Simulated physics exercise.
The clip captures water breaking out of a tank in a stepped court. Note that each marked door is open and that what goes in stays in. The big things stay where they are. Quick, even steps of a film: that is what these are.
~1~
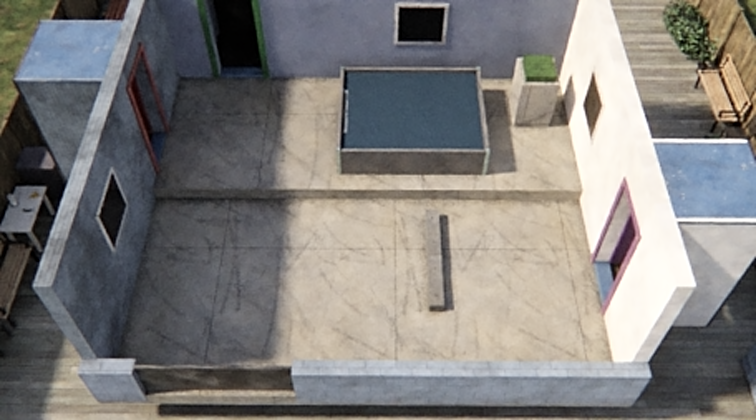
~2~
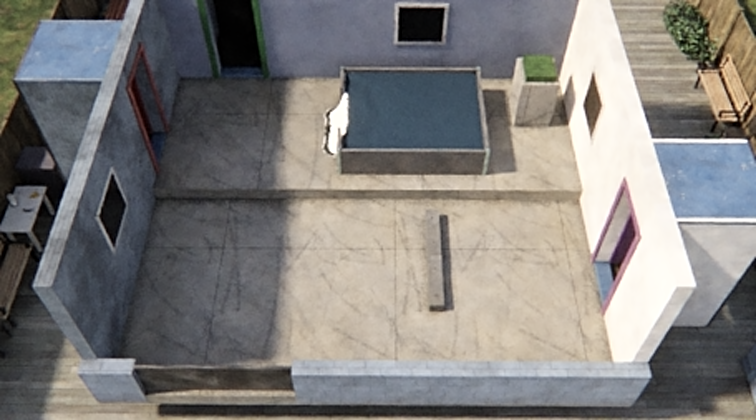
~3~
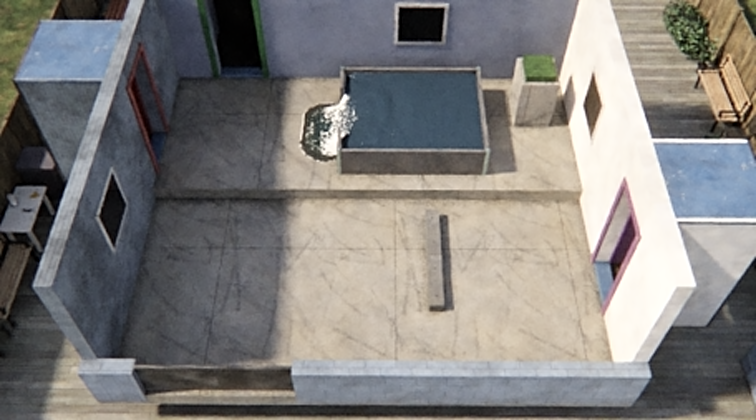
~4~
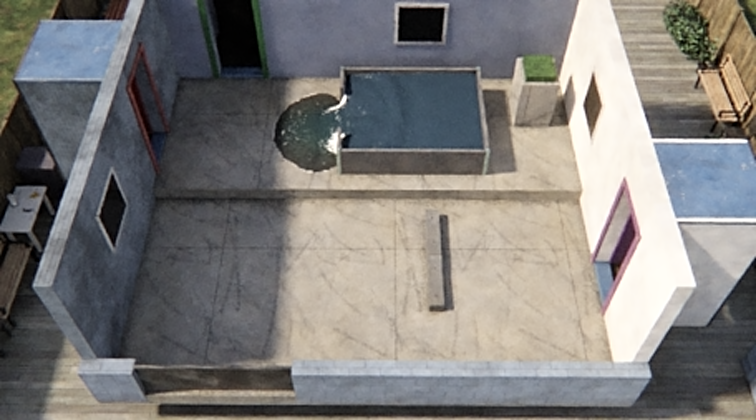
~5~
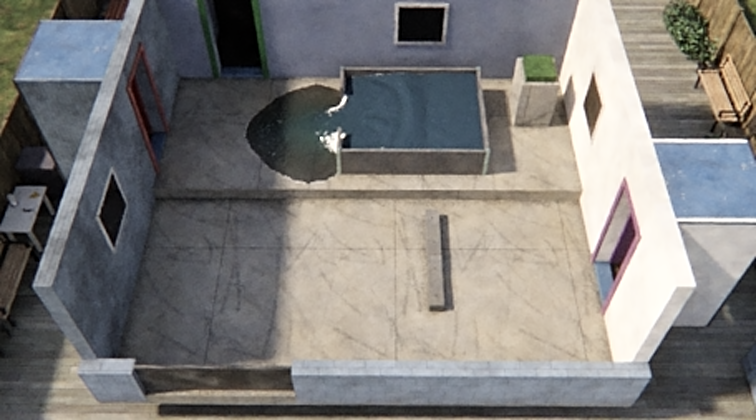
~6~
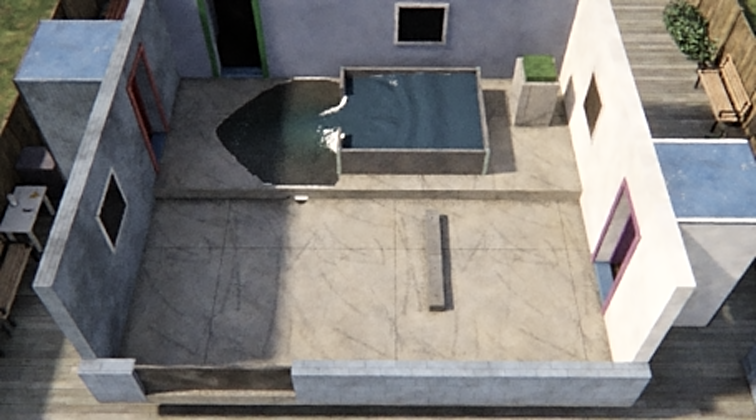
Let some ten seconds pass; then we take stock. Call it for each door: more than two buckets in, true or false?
Red door true, purple door false, green door true.
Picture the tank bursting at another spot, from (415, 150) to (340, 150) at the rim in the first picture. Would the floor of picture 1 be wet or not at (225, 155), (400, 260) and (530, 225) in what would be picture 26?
In turn: Untouched, swamped, untouched.
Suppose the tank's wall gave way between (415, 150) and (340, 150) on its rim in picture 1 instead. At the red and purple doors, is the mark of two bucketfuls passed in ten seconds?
My reading: Red door stays under; purple door holds.
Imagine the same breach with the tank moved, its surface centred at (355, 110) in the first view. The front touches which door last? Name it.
I'd go with the one in purple.
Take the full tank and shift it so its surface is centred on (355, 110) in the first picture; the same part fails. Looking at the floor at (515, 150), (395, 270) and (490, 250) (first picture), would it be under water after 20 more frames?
I'd say still dry for the first, still dry for the second and still dry for the third.
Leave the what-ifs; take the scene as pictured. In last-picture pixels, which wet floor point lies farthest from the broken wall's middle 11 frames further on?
Close to (141, 263).
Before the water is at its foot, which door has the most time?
Answer: The one in purple.
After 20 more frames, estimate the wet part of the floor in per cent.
It works out to about 35 in a hundred.
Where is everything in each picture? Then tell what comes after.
The water tank at (411, 111) is whole and still, in the first picture.
The front is at (334, 153), out from the gap at (343, 125), in the second picture.
The front is at (306, 148), out from the gap at (343, 125), in the third picture.
The front is at (279, 141), out from the gap at (343, 125), in the fourth picture.
The front is at (251, 139), out from the gap at (343, 125), in the fifth picture.
Water pours out at (343, 124) and has run to (221, 132), in the sixth picture.
A moment on, water covers 20 % of the floor; the red door under two buckets in, the purple door not reached, the green door wet at the sill, nothing in.
Next, water covers 25 % of the floor; the red door over two buckets in, the purple door not reached, the green door under two buckets in.
Then, water covers 35 % of the floor; the red door far over two buckets in, the purple door not reached, the green door over two buckets in.
Later, water covers 45 % of the floor; the red door far over two buckets in, the purple door not reached, the green door far over two buckets in.
In the end, water covers 75 % of the floor; the red door far over two buckets in, the purple door wet at the sill, nothing in, the green door far over two buckets in.
